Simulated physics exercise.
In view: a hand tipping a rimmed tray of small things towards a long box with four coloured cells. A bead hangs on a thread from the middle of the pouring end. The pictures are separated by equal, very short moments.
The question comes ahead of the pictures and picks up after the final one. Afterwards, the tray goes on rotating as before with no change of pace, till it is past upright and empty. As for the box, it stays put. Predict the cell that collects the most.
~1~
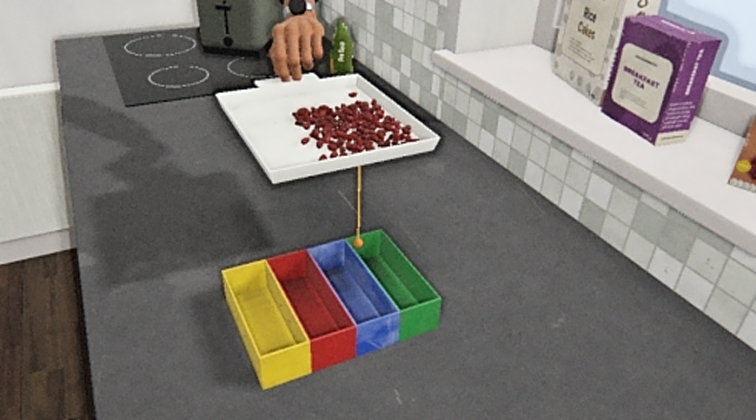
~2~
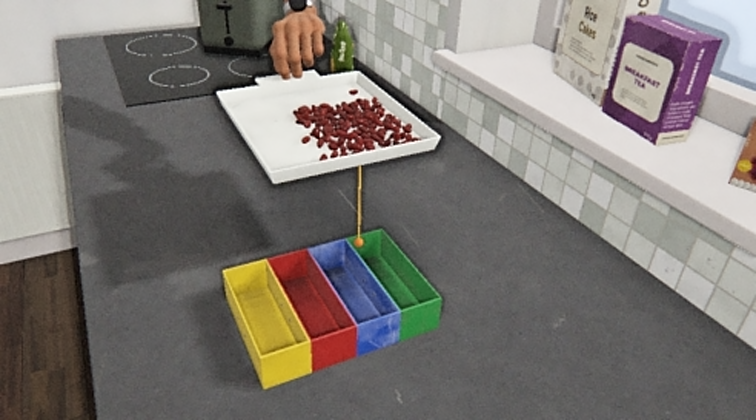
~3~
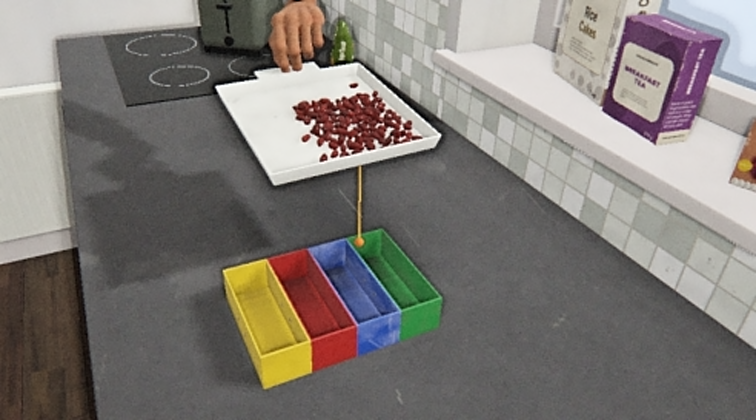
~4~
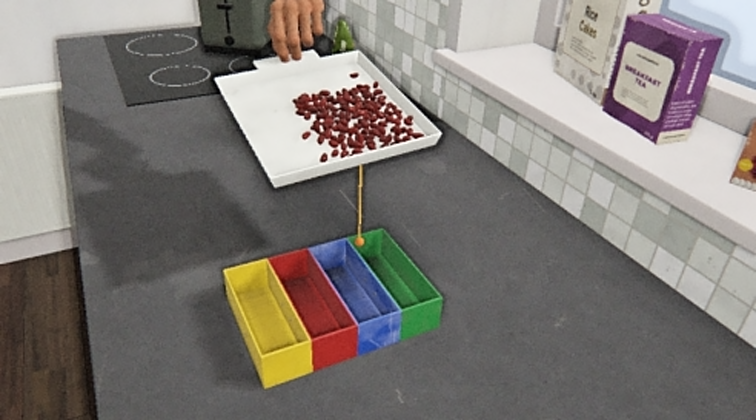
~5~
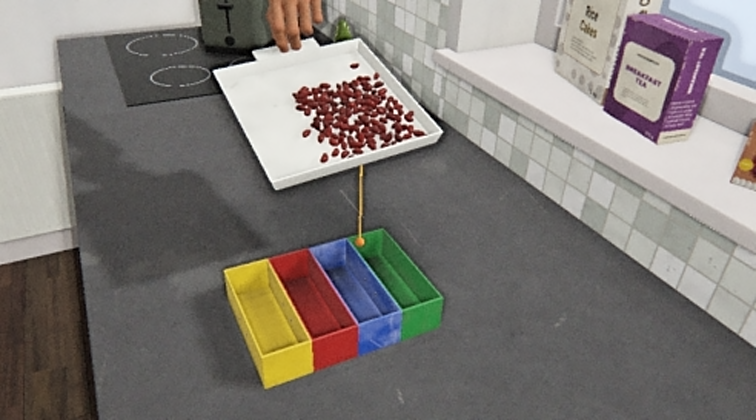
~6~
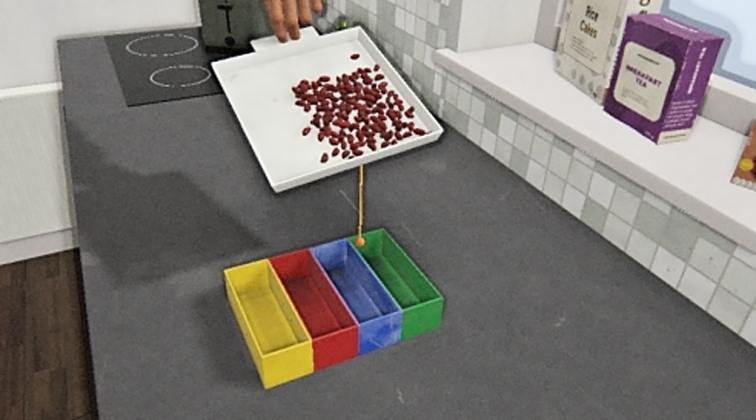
I would say the red cell.
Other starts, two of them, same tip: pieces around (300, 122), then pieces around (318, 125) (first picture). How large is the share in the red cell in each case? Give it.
Roughly 60 per cent, then 60 per cent.
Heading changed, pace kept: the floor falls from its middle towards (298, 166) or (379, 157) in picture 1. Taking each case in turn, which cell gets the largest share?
Try 1 - red / try 2 - the green cell.
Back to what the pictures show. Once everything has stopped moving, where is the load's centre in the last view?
Roughly pixel (313, 309).
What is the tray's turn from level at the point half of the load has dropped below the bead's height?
Roughly 100 degrees from level.
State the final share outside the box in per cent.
About 0 %.
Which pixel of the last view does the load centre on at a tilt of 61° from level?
I'd put the middle close to (335, 143).
Shortly afterwards, tray tipped steeply; all but a few on the tray; only a few in the red cell; only a few falling or outside the box.
Next, tray tipped right over; near a third on the tray; near a quarter in the red cell; a little in the blue cell; a little in the yellow cell; near a quarter falling or outside the box.
Some moments later, tray tipped past a quarter turn; near two thirds in the red cell; near a quarter in the blue cell; a little in the yellow cell; only a few in the green cell.
In the end, tray tipped past a quarter turn; near two thirds in the red cell; near a quarter in the blue cell; a little in the yellow cell; only a few in the green cell.
